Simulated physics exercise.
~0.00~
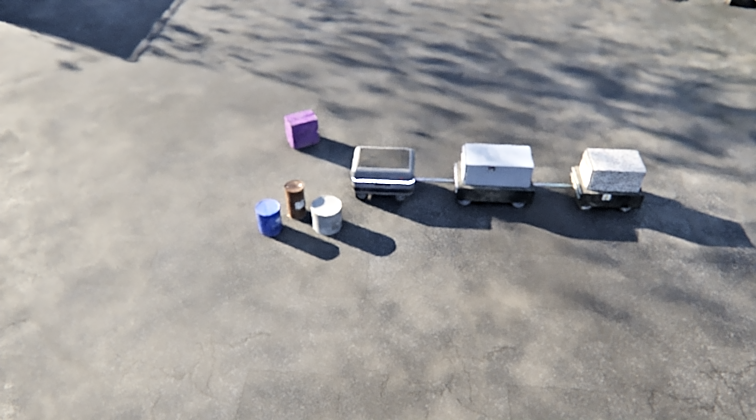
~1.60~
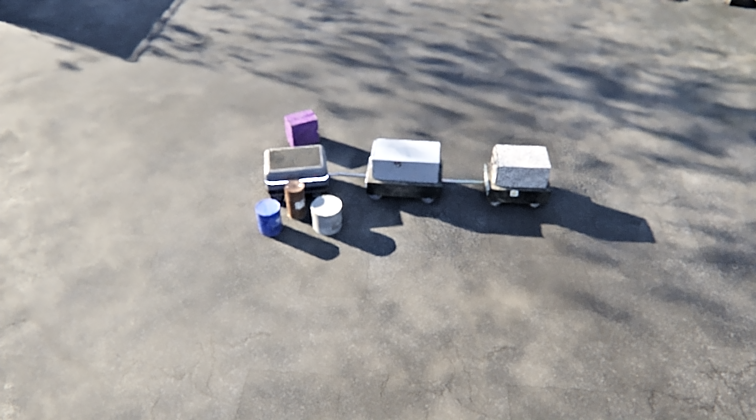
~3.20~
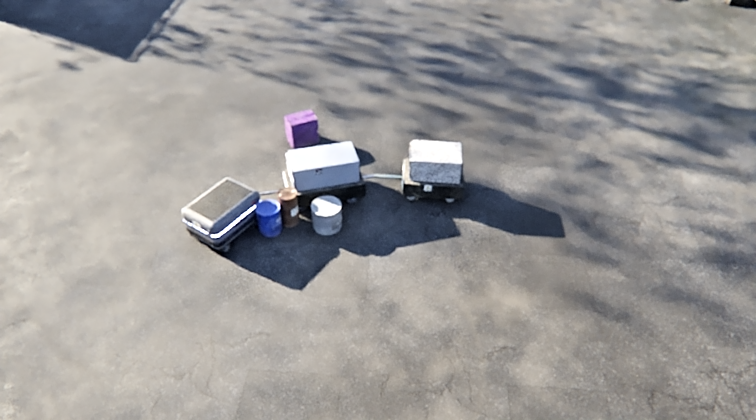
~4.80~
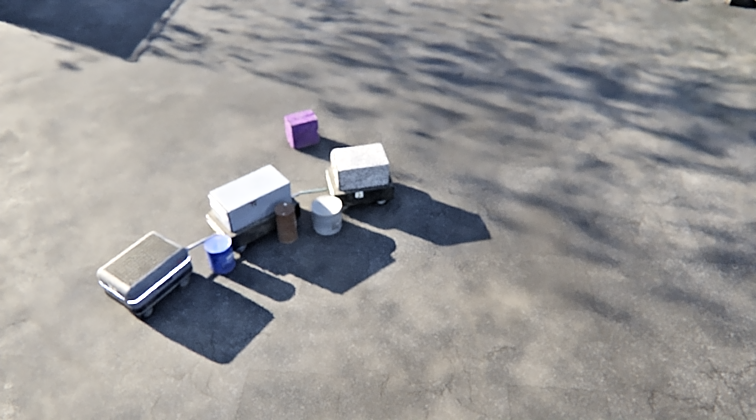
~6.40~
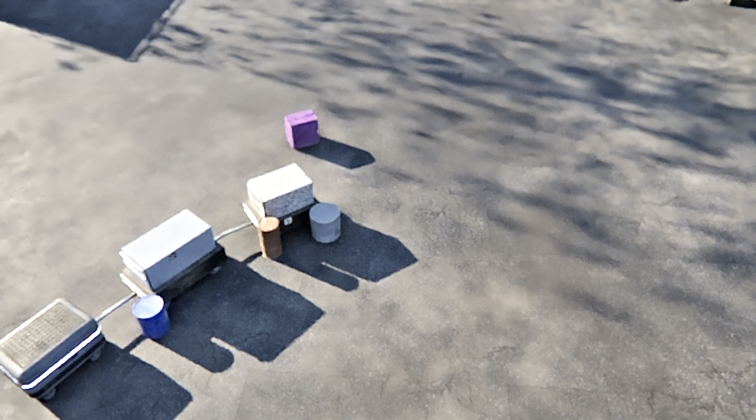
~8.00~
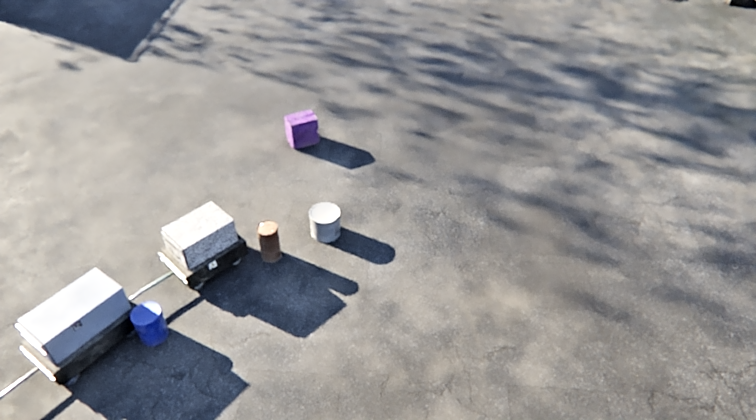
A tug pulling two loaded carts rolled left past a purple box, then curved down toward the lower left, shifting a blue pail and a brown canister, which ended up still upright but away from their spots as the tug left view.
